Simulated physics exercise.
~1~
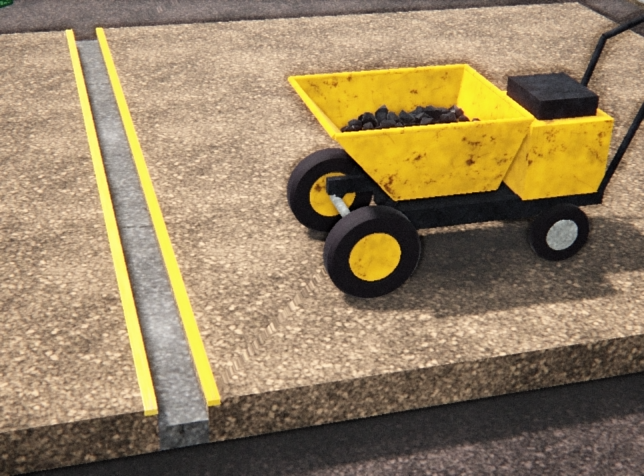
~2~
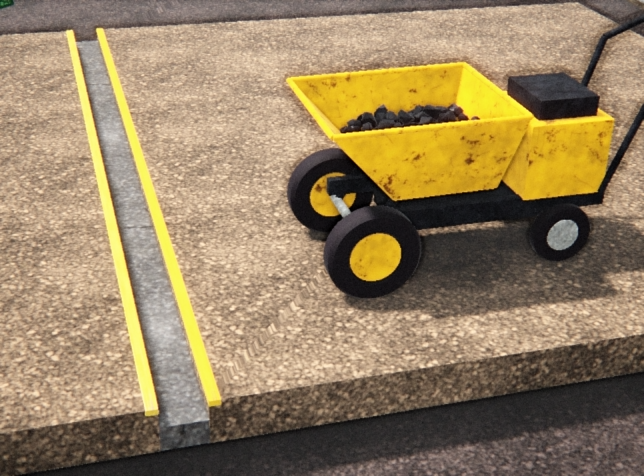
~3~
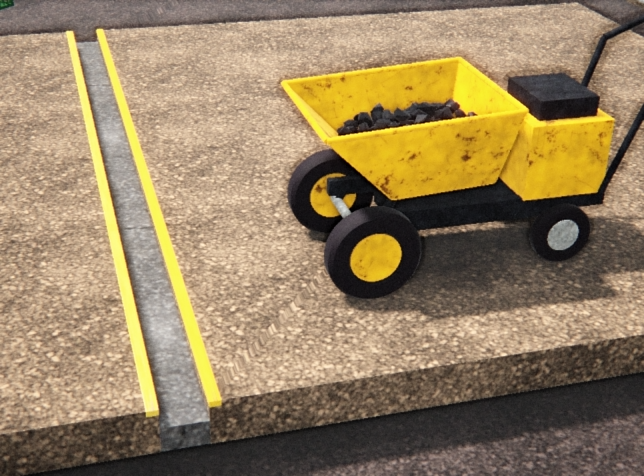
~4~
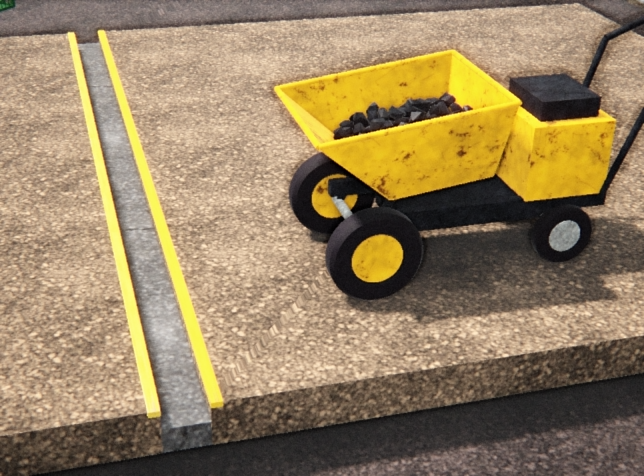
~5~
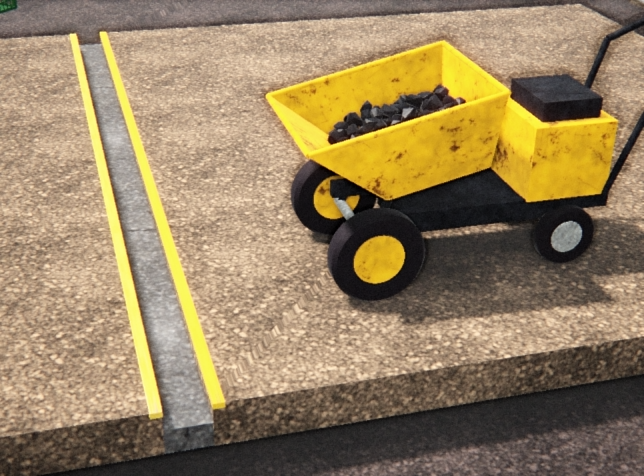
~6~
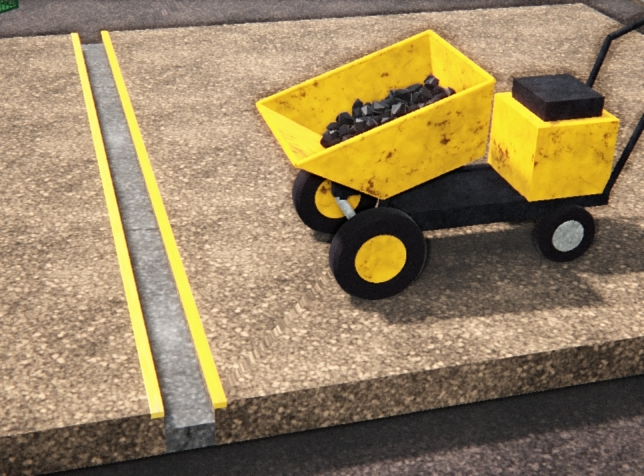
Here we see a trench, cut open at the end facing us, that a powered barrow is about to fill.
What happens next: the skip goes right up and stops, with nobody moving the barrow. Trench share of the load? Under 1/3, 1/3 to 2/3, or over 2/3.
I predict the trench will see a third to two thirds of the load.
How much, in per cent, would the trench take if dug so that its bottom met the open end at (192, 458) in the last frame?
I'd say roughly 60 in a hundred.
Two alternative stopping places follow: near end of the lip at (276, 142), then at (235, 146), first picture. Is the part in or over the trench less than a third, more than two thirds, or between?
Note - stop 1: The middle third; stop 2: Under a third.
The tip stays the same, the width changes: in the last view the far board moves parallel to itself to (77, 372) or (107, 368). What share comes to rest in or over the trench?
First case 60 %, second case 60 %.
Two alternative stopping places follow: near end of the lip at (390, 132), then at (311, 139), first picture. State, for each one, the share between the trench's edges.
Near 20 % and 50 %.
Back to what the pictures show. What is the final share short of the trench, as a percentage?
Result: Close to 40 %.
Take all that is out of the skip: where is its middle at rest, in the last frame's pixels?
I'd place the middle at about (172, 283).
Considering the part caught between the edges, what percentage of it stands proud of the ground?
Around 35 per cent.
Shortly afterwards, skip tipped steeply; the whole lot in the skip.
Next, skip tipped right over; the bulk in the skip; a little short of the trench; a little in or heaped over the trench.
Some moments later, skip tipped right over; a little in the skip; near a third short of the trench; near half in or heaped over the trench; only a few beyond it.
In the end, skip tipped right over; a little in the skip; near a third short of the trench; near half in or heaped over the trench; a little beyond it.
